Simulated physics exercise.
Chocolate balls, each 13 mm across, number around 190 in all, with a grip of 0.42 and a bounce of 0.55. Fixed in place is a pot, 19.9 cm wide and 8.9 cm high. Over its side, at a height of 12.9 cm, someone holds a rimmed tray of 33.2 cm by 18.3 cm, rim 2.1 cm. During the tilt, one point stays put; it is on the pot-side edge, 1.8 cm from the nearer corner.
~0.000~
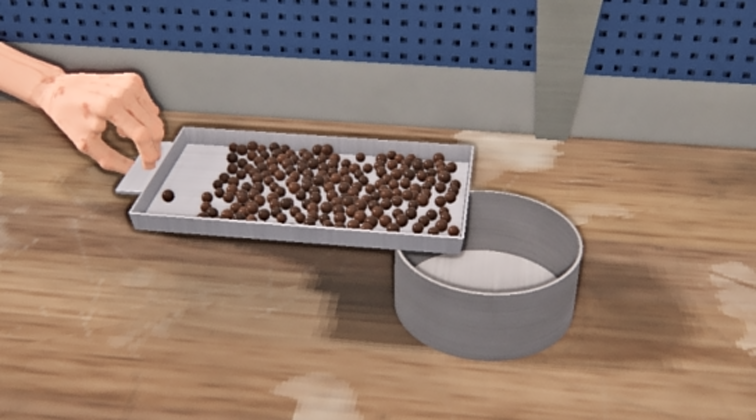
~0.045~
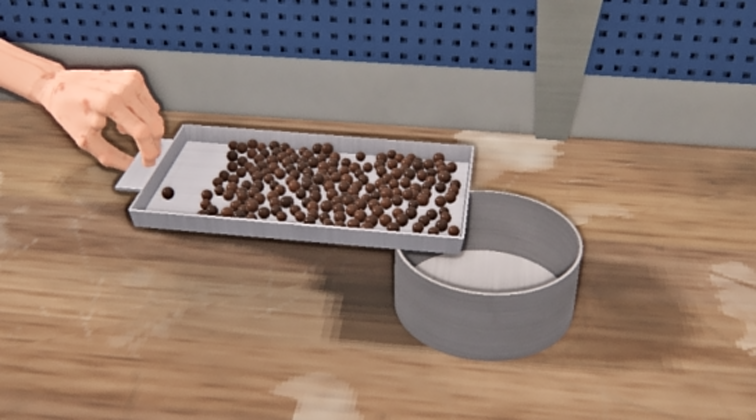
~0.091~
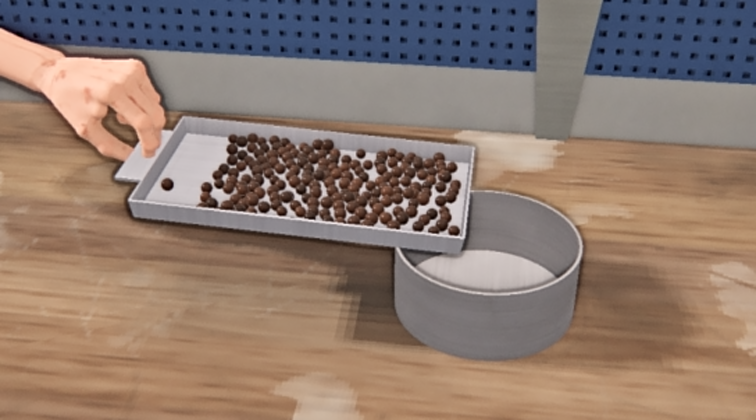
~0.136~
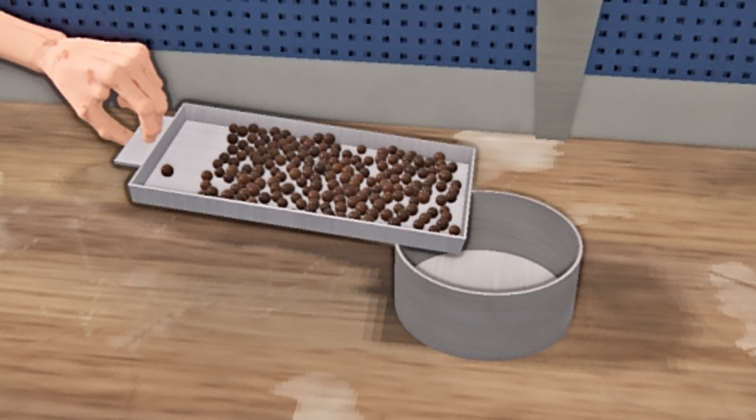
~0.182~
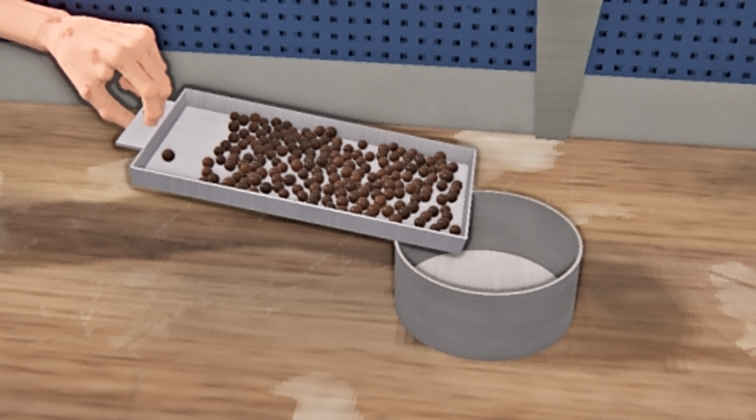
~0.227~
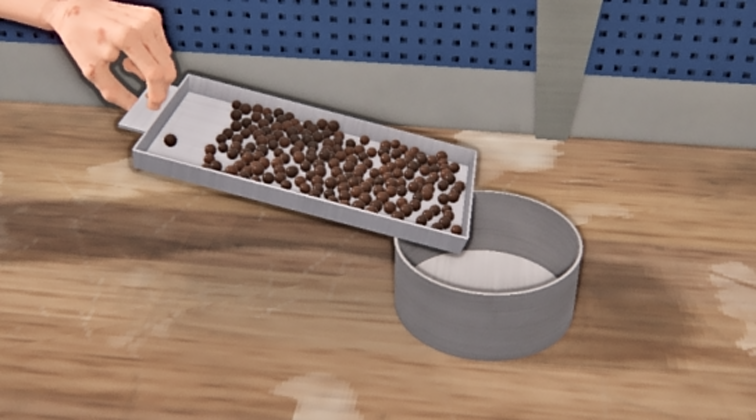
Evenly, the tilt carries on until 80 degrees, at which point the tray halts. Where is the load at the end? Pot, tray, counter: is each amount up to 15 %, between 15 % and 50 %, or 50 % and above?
Pot: 50 % and above; tray: Between 15 % and 50 %; counter: Up to 15 %.
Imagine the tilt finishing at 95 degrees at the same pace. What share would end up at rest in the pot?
Share in the pot: Around 95 %.
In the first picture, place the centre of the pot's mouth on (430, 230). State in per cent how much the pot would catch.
With the pot there, close to 45 per cent.
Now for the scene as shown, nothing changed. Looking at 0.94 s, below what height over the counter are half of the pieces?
About 20 cm.
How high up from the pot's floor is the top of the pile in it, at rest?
Height: Approx. 2.5 cm.
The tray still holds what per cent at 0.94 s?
It's roughly 100 percent.
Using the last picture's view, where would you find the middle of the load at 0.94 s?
At that moment the load's centre is around (434, 132).
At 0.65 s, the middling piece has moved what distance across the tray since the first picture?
5 cm.
After 0.65 s, tilt 45 degrees; the tray holds 100 %, the pot 0 %.
Then, at 0.94 s, tilt 67 degrees; the tray holds 100 %, the pot 0 %.
After 1.32 s, tilt 80 degrees; the tray holds 100 %, the pot 0 %.
At rest (2.8 s), pot 70 %, tray 25 %, counter 5 %.
